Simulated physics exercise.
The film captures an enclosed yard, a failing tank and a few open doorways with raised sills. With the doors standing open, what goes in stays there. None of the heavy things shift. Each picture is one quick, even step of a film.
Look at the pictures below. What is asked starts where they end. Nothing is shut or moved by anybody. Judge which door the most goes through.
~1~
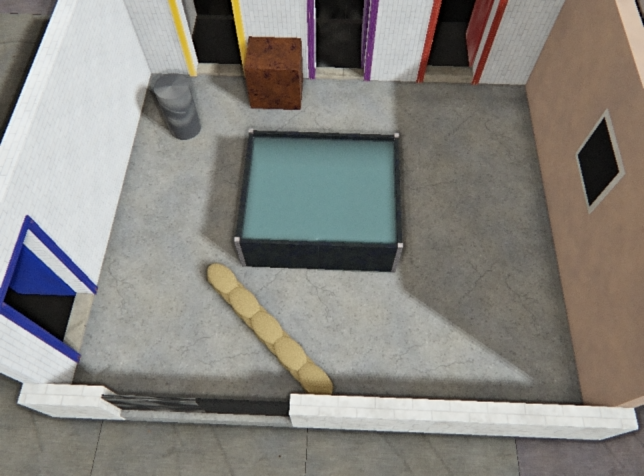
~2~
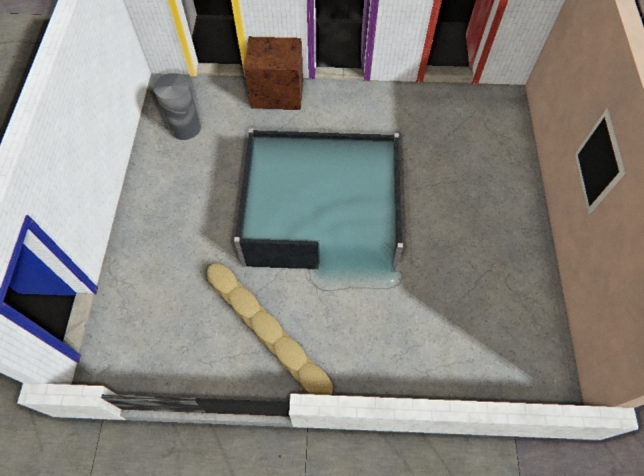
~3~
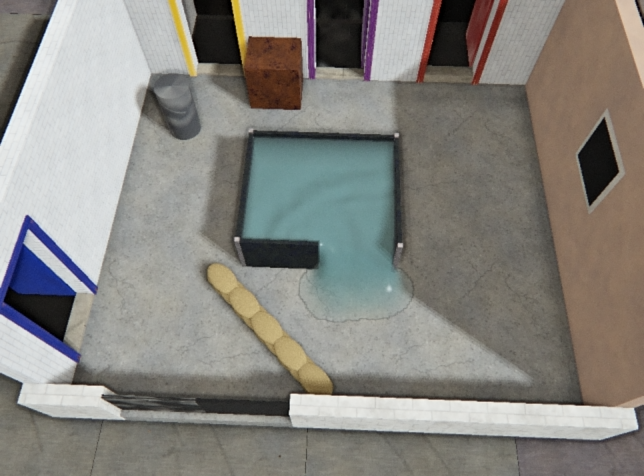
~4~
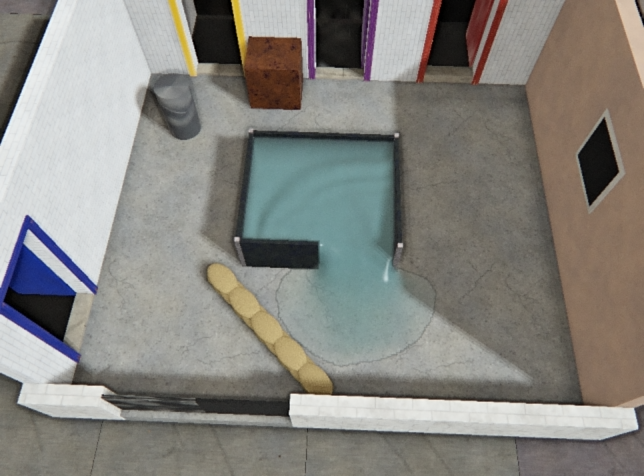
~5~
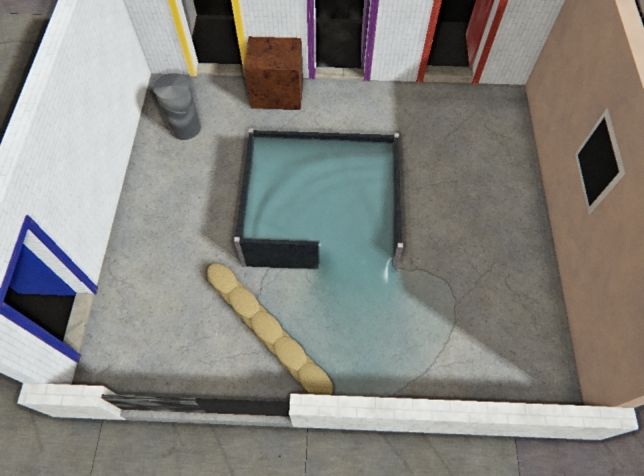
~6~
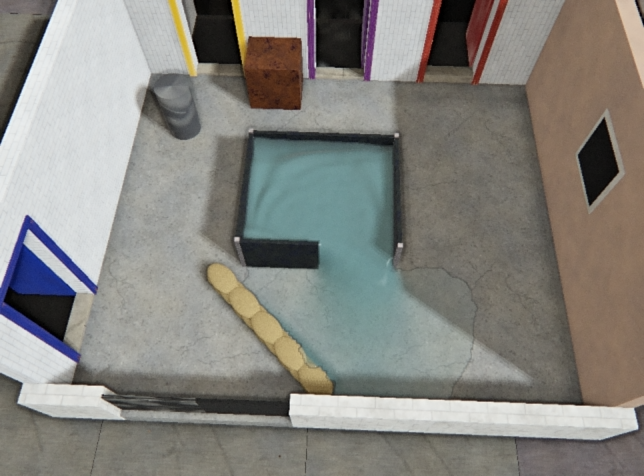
The most goes through the purple door.
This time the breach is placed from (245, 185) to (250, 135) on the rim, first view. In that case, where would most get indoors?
It's the yellow-painted one, I reckon.
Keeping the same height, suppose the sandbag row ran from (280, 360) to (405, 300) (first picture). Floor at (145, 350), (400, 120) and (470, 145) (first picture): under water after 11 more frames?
Taking the three spots in the order given, they'd be soaked, spared and spared.
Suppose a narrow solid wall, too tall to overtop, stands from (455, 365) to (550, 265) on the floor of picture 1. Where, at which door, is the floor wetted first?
I'd go with the one in blue.
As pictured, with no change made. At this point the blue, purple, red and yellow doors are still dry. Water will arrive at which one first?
It would be the one in blue.
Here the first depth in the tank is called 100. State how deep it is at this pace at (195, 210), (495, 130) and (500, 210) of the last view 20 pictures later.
About 2, 4, 6 %.
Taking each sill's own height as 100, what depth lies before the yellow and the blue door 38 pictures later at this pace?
Some 10 percent, then some 40 percent.
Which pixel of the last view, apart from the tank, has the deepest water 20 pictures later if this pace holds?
That spot is close to (565, 416).
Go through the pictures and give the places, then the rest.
The tank at (321, 188) is whole and still, in the first frame.
The front is at (395, 281), out from the gap at (356, 261), in the second frame.
Water pours out at (356, 261) and has run to (318, 312), in the third frame.
Water pours out at (356, 261) and has run to (333, 357), in the fourth frame.
Water pours out at (356, 261) and has run to a hidden place, in the fifth frame.
The front is at a hidden place, out from the gap at (356, 261), in the sixth frame.
A moment on, water covers 20 % of the floor; yellow door not reached, red door not reached, blue door not reached, purple door not reached.
Next, water covers 25 % of the floor; yellow door not reached, red door not reached, blue door not reached, purple door not reached.
Then, water covers 50 % of the floor; yellow door not reached, red door not reached, blue door wet at the sill, nothing in, purple door not reached.
Later, water covers 70 % of the floor; yellow door not reached, red door wet at the sill, nothing in, blue door wet at the sill, nothing in, purple door a trickle in.
In the end, water covers 95 % of the floor; yellow door wet at the sill, nothing in, red door wet at the sill, nothing in, blue door wet at the sill, nothing in, purple door a lot in; the purple door has let in the most.
